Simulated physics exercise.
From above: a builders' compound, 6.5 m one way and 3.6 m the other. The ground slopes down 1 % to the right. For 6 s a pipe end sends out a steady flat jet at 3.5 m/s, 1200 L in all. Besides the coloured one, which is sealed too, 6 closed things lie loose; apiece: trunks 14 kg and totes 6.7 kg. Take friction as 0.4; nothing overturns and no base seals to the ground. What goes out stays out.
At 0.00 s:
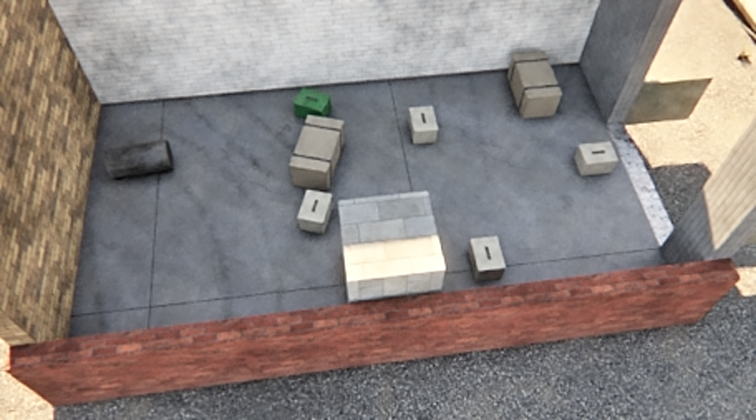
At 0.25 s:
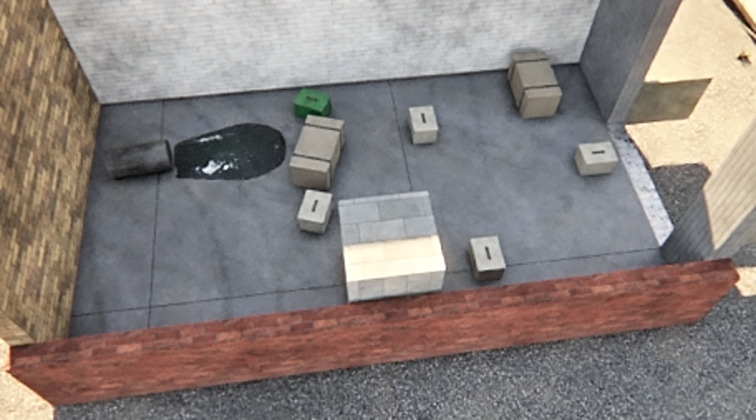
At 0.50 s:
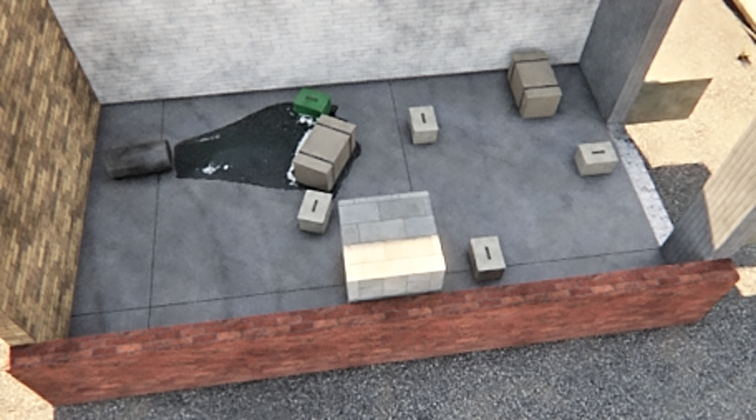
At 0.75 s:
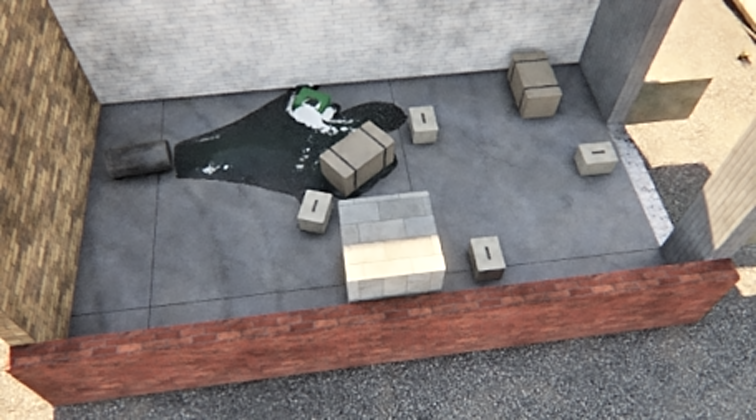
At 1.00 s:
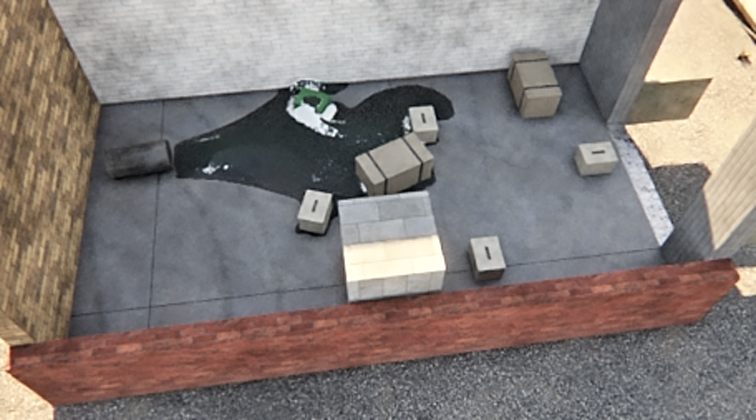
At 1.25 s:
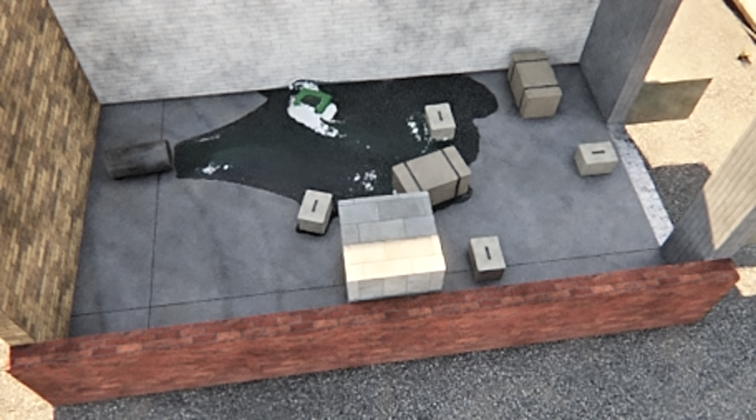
Dark water spreads rightward from a black pipe end at the left of a walled, grey-floored compound seen from above. Around a pale block stack near the red brick front wall sit two large grey-brown trunks, four small grey totes and a green one. The water pushes the nearer trunk rightward, turning it, foams around the green tote, then shifts a small grey tote slightly, the camera still.
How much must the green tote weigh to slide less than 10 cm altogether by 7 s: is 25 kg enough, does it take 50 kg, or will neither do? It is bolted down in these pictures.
I expect that only the larger load is enough.
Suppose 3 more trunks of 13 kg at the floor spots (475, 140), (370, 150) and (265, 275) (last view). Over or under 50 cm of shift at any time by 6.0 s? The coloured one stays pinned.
In turn: Past it, past it, short of it.
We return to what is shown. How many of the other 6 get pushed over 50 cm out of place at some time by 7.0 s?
That makes 4.
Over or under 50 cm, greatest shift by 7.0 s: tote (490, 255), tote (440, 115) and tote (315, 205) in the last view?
In turn: Under, past it, less.
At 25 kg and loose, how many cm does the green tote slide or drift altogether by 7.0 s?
About 250 cm.
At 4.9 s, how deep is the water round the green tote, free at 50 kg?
Roughly 8 cm.
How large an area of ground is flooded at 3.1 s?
Roughly 14 m2.
After 1.8 s the green tote would be 53 cm from its start with 25 kg and 0 cm from its start with 50 kg; 7 cm of water round it then.
After 3.1 s the green tote would be 102 cm from its start with 25 kg and 0 cm from its start with 50 kg; 8 cm of water round it then.
After 4.9 s the green tote would be 214 cm from its start with 25 kg and 0 cm from its start with 50 kg; 8 cm of water round it then.
After 7.0 s the green tote would be 247 cm from its start with 25 kg and 0 cm from its start with 50 kg; 1 cm of water round it then.
